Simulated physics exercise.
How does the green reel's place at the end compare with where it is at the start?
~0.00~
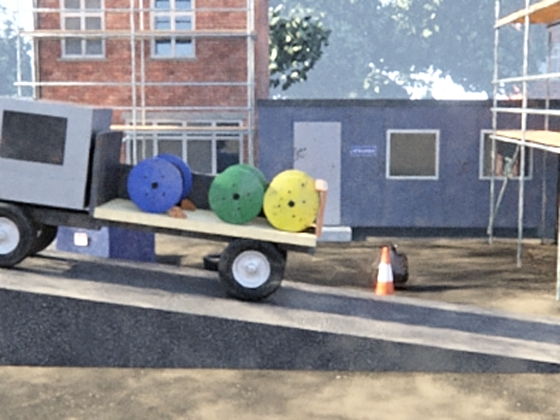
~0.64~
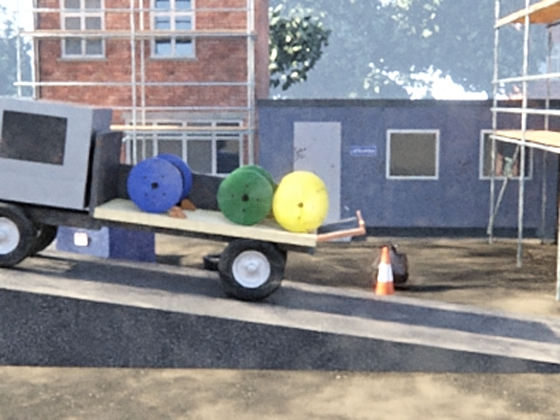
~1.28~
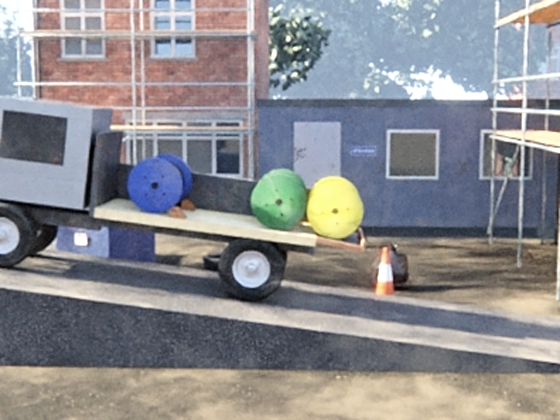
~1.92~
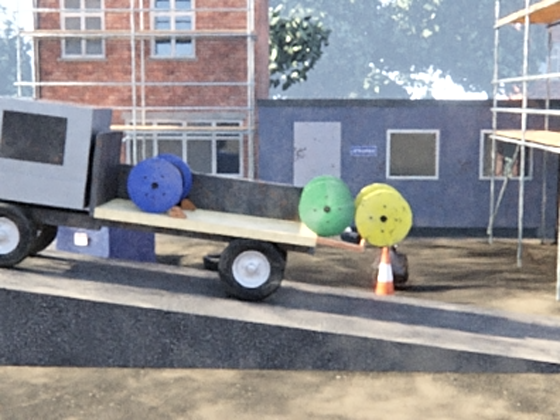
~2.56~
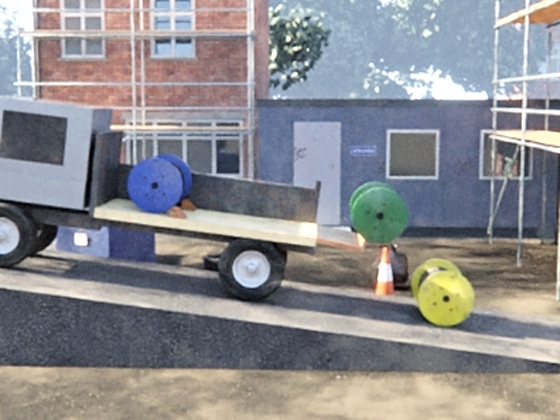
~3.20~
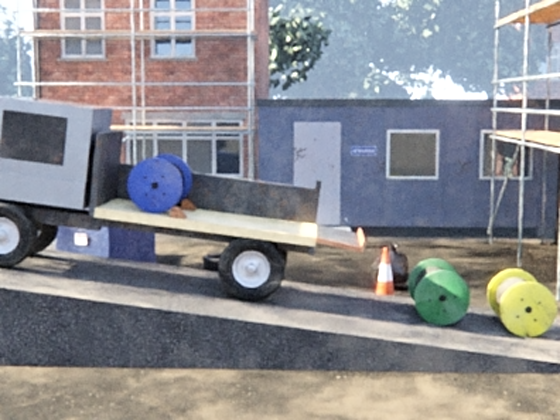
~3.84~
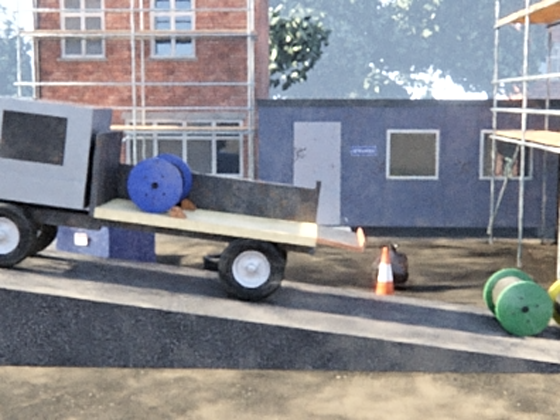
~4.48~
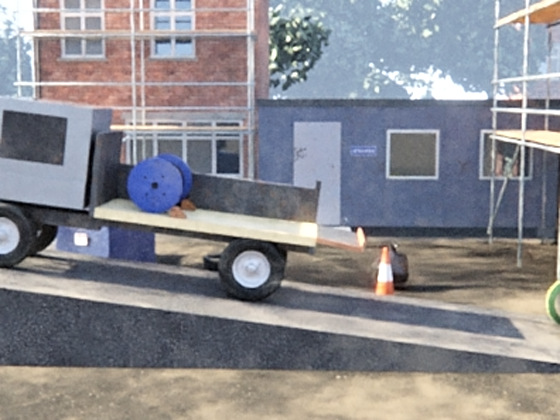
At the start the green reel sits on the truck bed between the blue and yellow ones. At the end it is down on the ground at the far right, partly out of view.
